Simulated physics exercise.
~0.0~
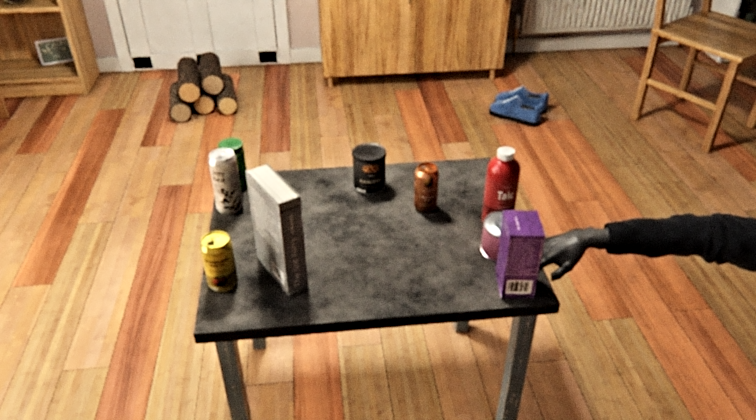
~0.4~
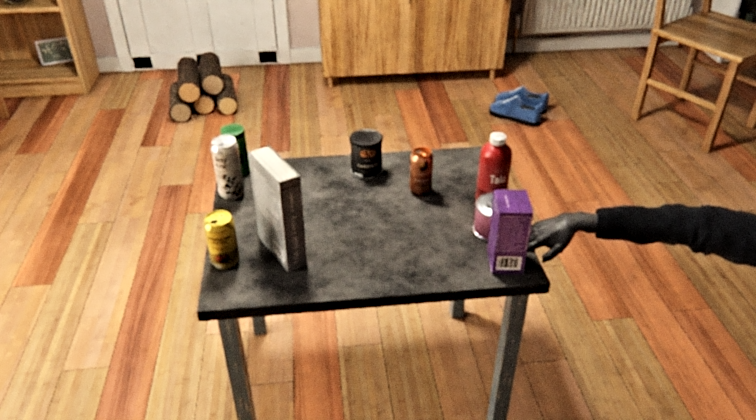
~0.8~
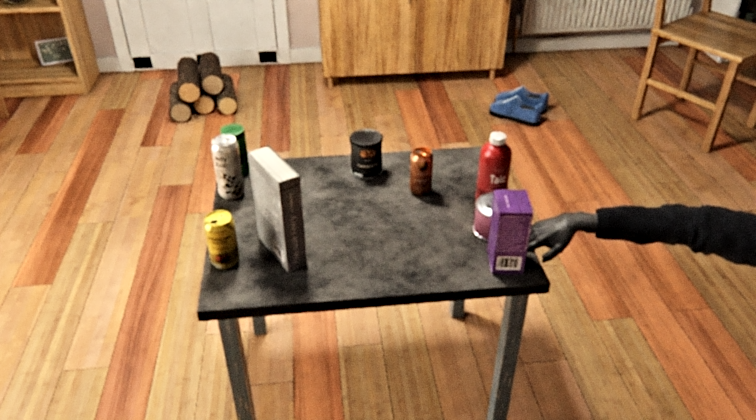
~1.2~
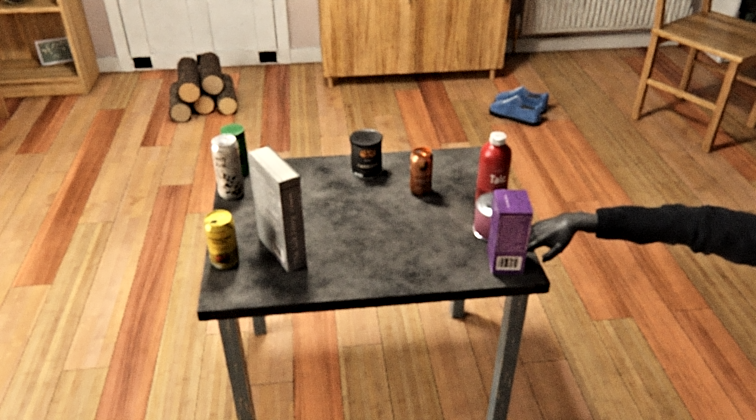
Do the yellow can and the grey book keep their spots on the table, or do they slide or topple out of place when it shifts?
Both keep their spots. The yellow can and the grey book move along with the table and are still standing upright where they were on it at the end.
